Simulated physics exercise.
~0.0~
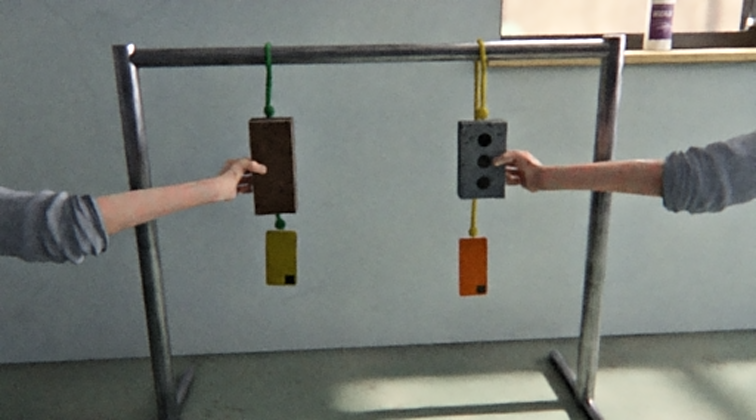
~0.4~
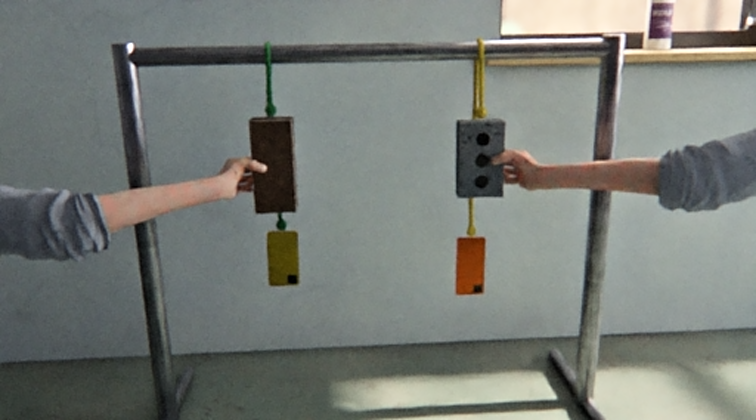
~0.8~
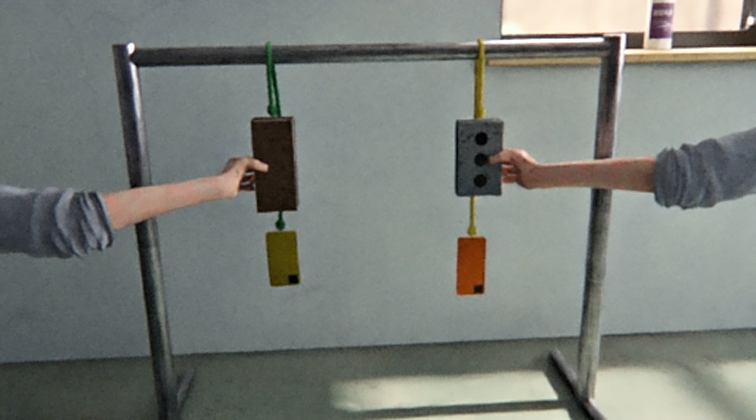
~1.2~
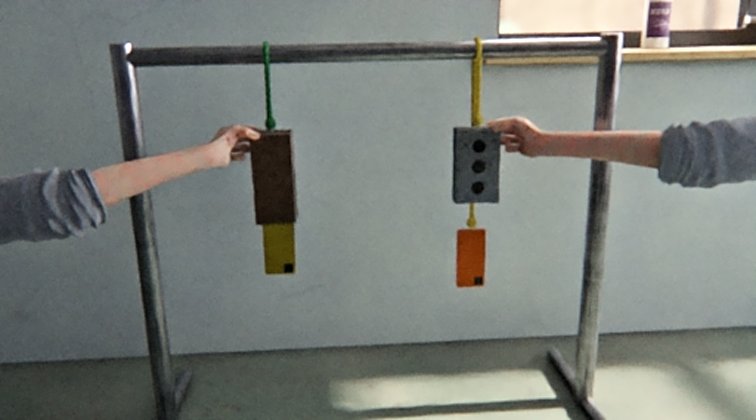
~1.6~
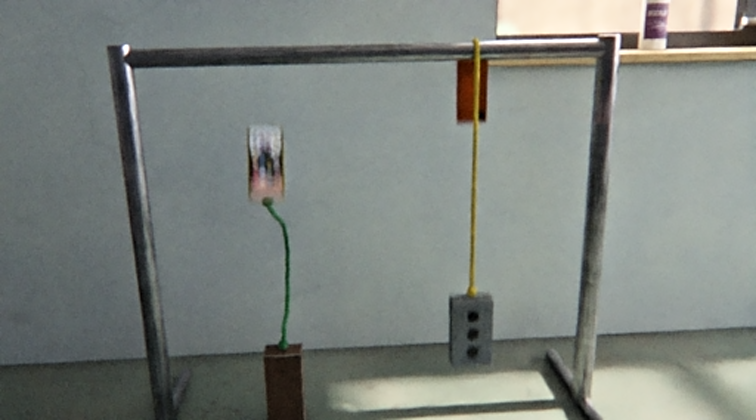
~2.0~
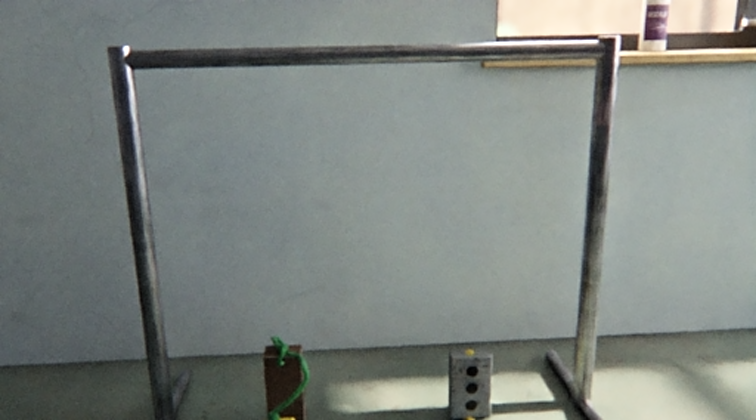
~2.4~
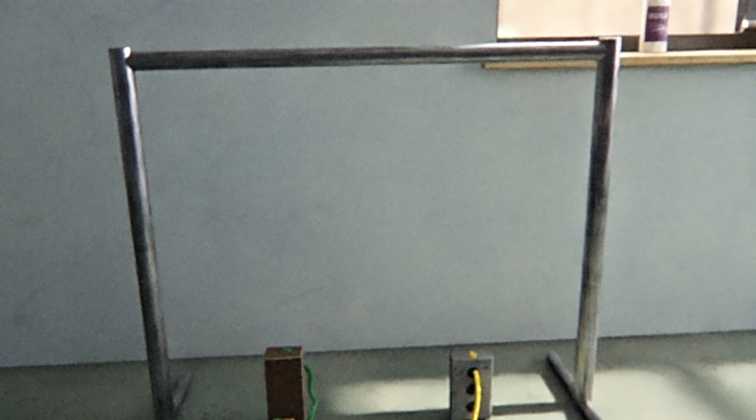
A brown brick on a green rope and a grey, three-holed paver on a yellow rope hang from a metal rail before a pale blue wall, seen from the front by a slightly swaying camera. A yellow-green phone dangles below the brick and an orange phone below the paver, while a hand from each side holds a block. The hands let go and draw back. Both blocks drop as the phones rise towards the rail, the left one turning over. The ropes come off the rail, and brick and paver end upright on the floor beneath the bare bar.
